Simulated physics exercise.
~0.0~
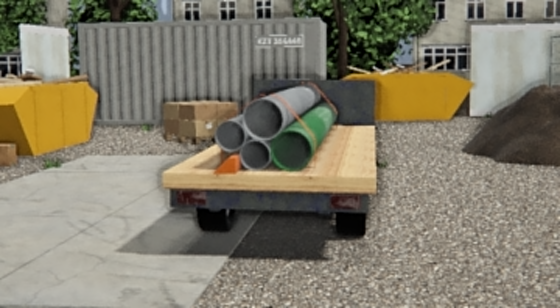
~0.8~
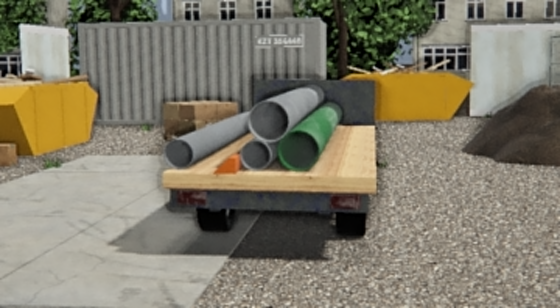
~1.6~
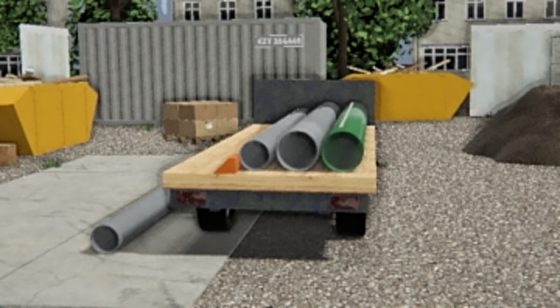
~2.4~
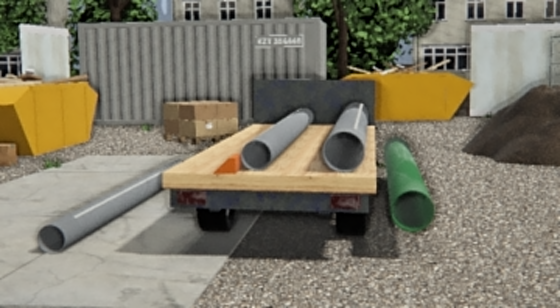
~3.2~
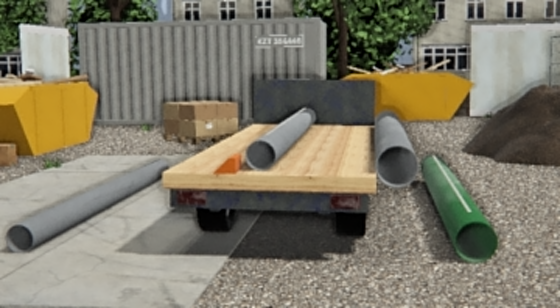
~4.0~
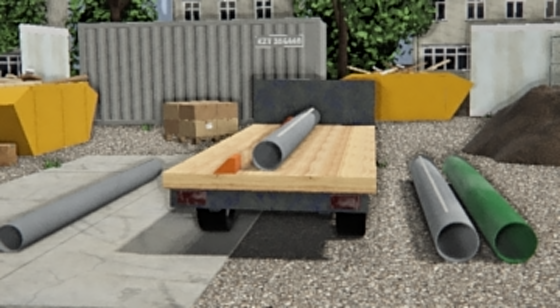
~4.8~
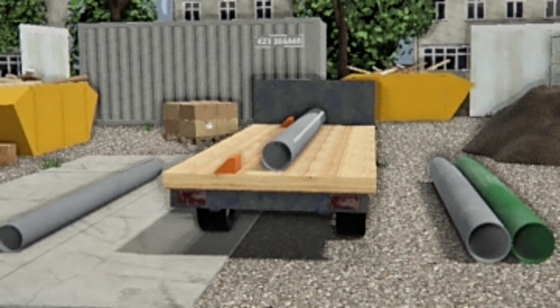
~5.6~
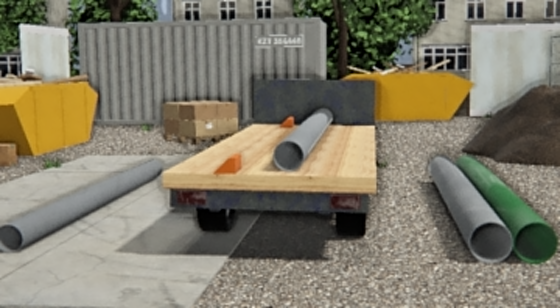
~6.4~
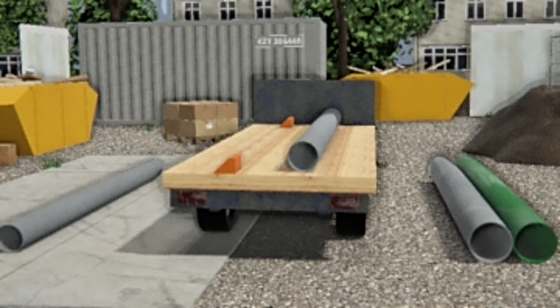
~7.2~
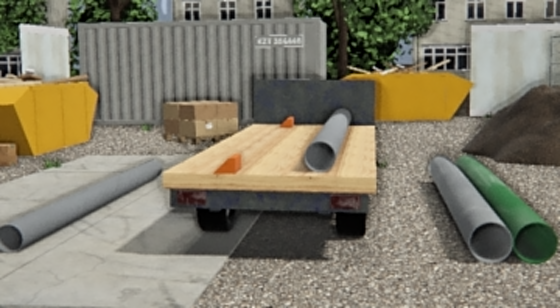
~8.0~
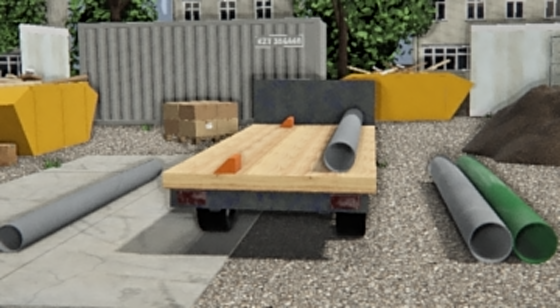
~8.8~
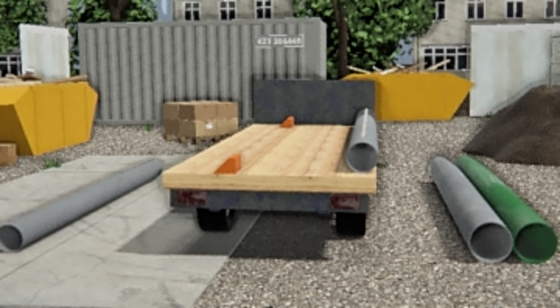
A stack of four pipes collapsed on a parked flatbed trailer, one grey pipe rolling off the left before the green one and another grey dropped off the right, while the last rolled slowly across and ended up at the deck's right edge.
